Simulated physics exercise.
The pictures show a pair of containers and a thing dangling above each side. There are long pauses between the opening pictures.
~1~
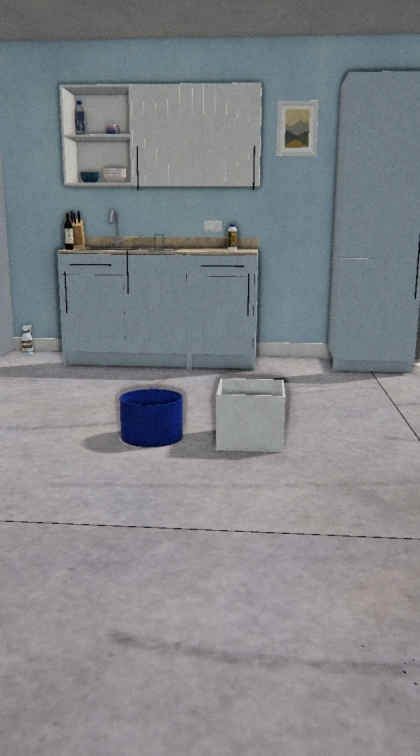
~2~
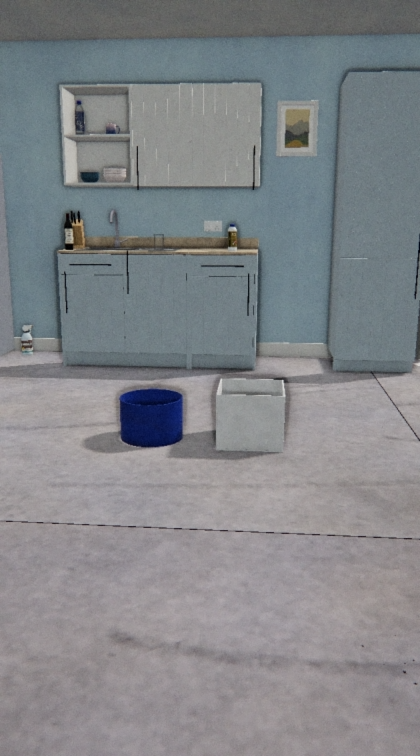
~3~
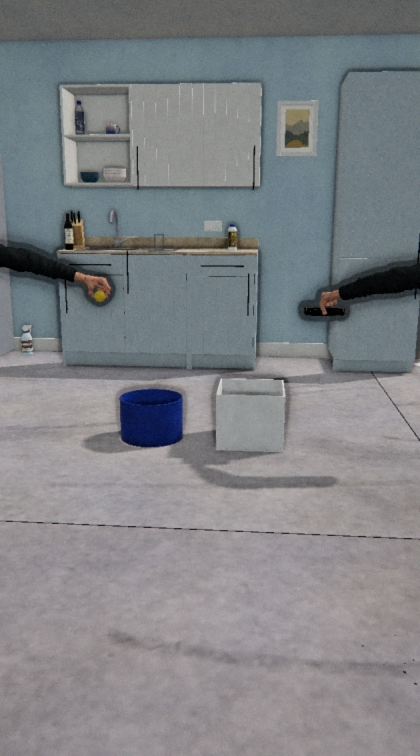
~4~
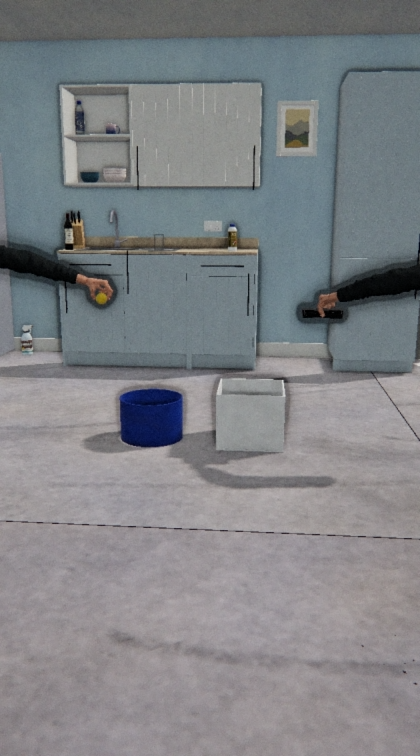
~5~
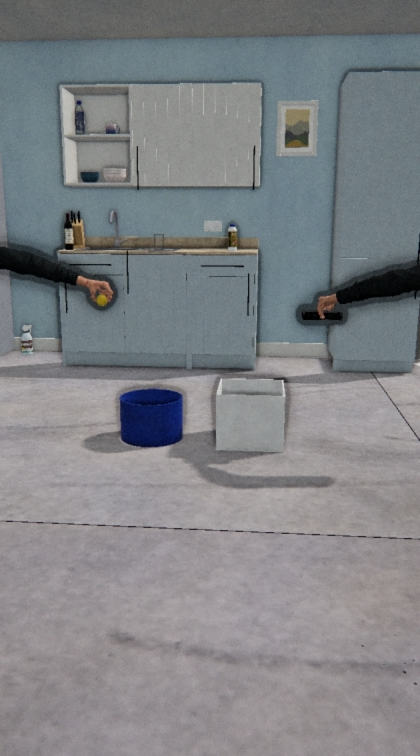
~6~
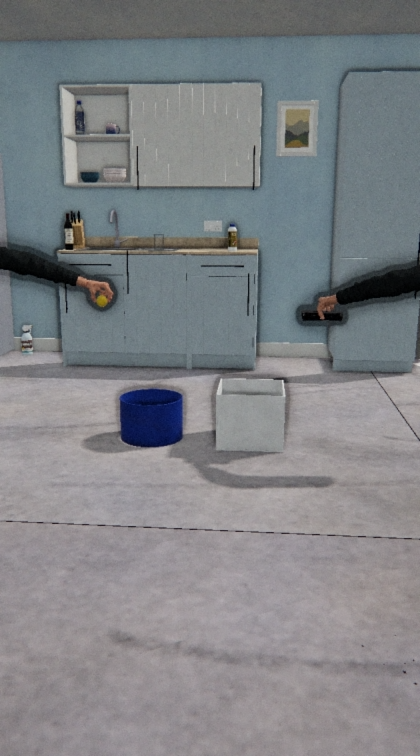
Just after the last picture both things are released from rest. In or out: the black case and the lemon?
Outcome: The black case falls beside it; the lemon falls beside it.
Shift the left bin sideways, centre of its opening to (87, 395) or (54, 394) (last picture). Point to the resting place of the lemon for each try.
About (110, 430) and (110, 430).
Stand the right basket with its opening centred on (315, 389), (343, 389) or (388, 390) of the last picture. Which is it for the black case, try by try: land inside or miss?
Try by try, it drops into the container; goes in; is not caught.
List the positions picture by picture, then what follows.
In the first frame, left bin (152, 417).
In the second frame, right basket (251, 414).
In the third frame, still on the way; black case (324, 311); left bin (152, 417).
In the fourth frame, still on the way; lemon (101, 299); right basket (251, 414).
In the fifth frame, still on the way; black case (322, 315); left bin (152, 417).
In the sixth frame, in place, still held; black case (322, 315); lemon (102, 301); right basket (251, 414).
Then, 0.26 s later than the last frame, black case dropping near (319, 362); lemon dropping near (104, 347).
When it is over, the black case ends up outside, near (316, 439); the lemon ends up outside, near (107, 431).
